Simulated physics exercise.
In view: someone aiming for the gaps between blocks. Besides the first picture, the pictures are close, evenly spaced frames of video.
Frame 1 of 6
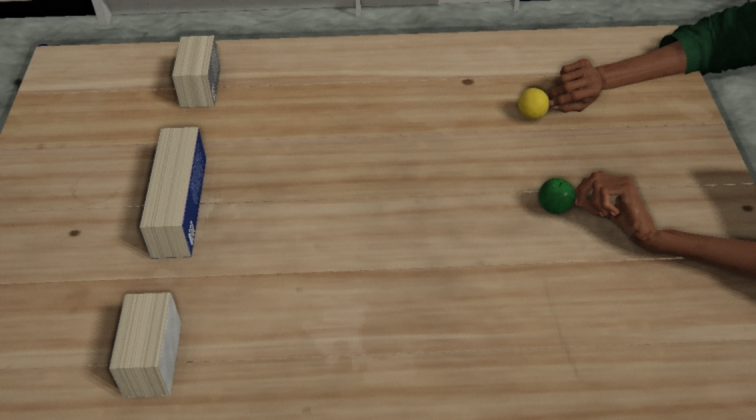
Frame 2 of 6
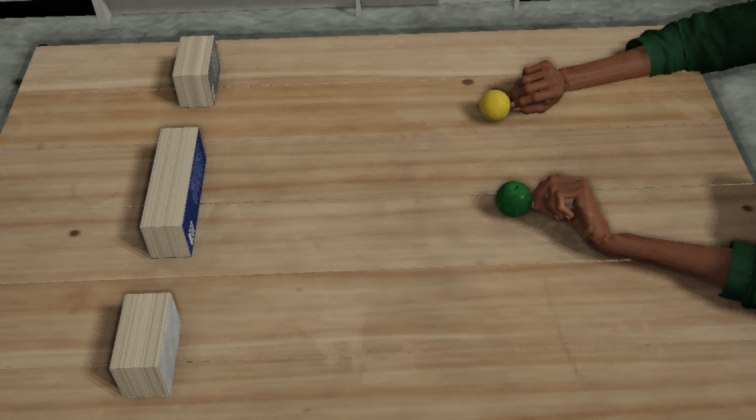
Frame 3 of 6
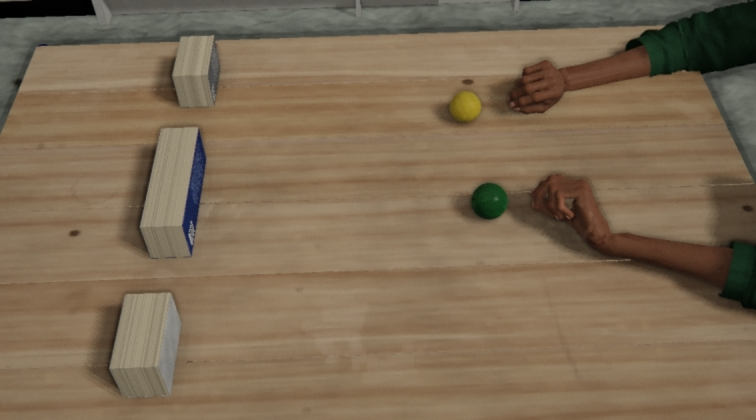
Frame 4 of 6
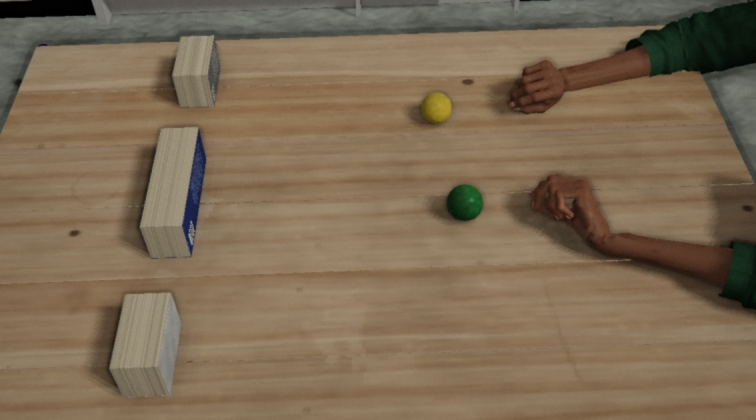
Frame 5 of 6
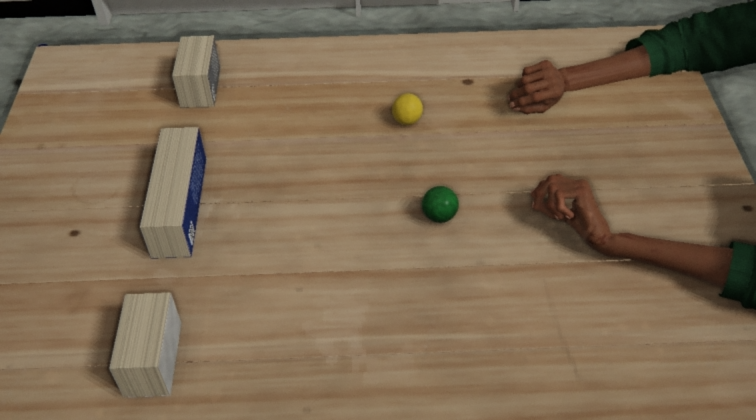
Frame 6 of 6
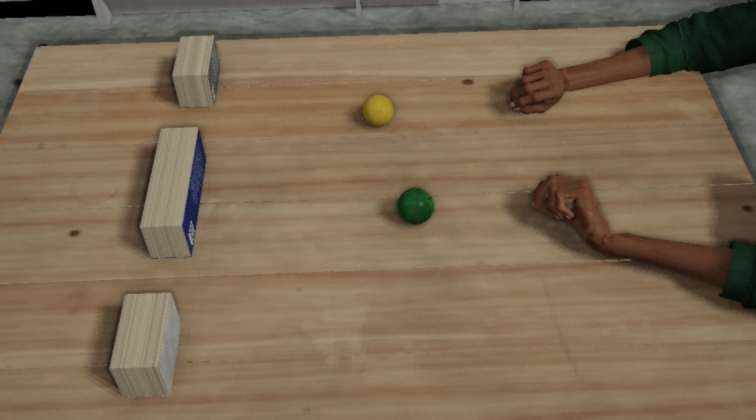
The footage shows two hands pushing a yellow ball and a green ball leftward across a wooden table and releasing them, after which both balls keep rolling left while three upright blocks stand still on the left side.
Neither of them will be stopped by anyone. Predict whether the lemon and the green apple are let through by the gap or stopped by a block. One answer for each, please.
My call: The lemon is let through, the green apple is stopped.
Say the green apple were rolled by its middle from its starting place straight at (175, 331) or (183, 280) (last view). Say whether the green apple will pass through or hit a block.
On the first target it is held back; on the second it gets through.
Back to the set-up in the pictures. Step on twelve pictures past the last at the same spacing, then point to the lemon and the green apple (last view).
They'll be at (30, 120) and (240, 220) respectively.
Then, 0.56 s after the last picture, lemon heading on; green apple coming back near (246, 223).
By the end, the lemon passes through its gap; the green apple hits a block.
